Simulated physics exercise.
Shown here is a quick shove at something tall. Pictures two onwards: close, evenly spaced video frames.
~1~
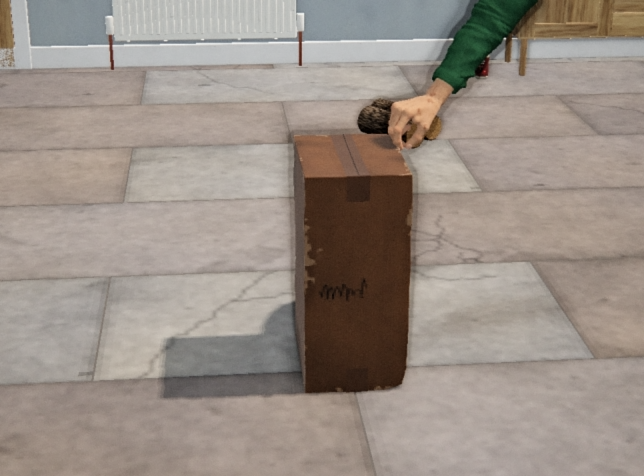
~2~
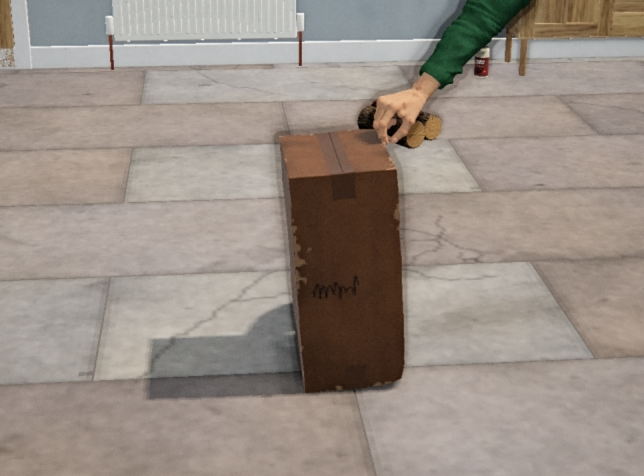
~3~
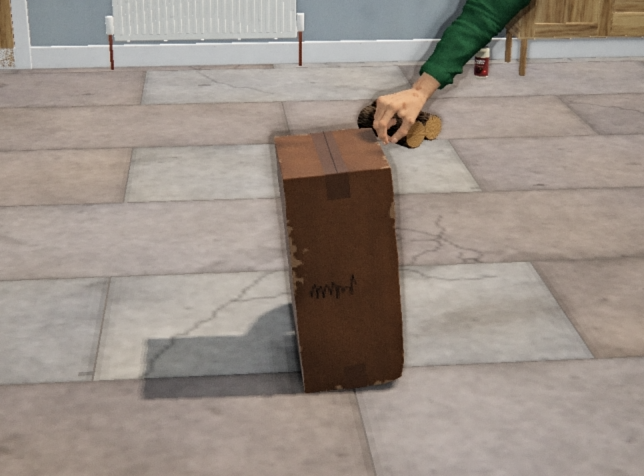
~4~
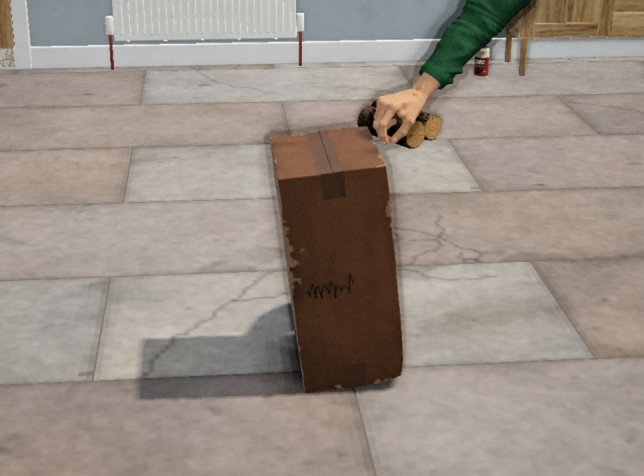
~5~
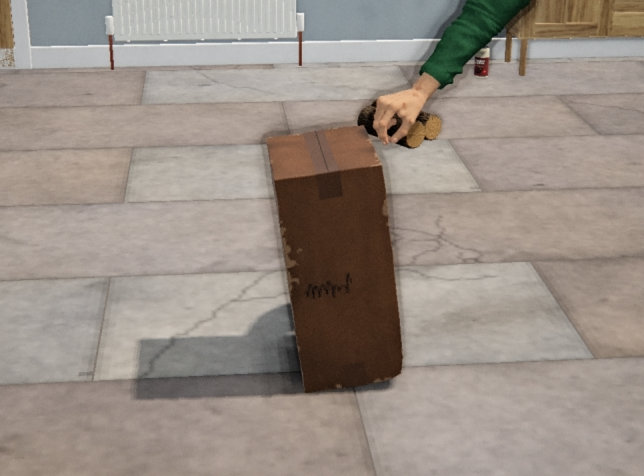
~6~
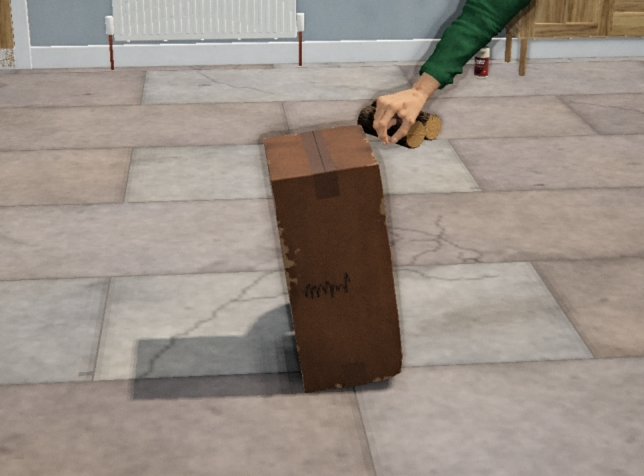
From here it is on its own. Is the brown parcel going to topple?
No - it stays up.
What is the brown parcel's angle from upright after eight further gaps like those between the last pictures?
I'd put it at close to 8° off upright.
Then, 0.28 s on from there, brown parcel upright near (351, 261).
In the end, the brown parcel settles on its feet, near (349, 261).
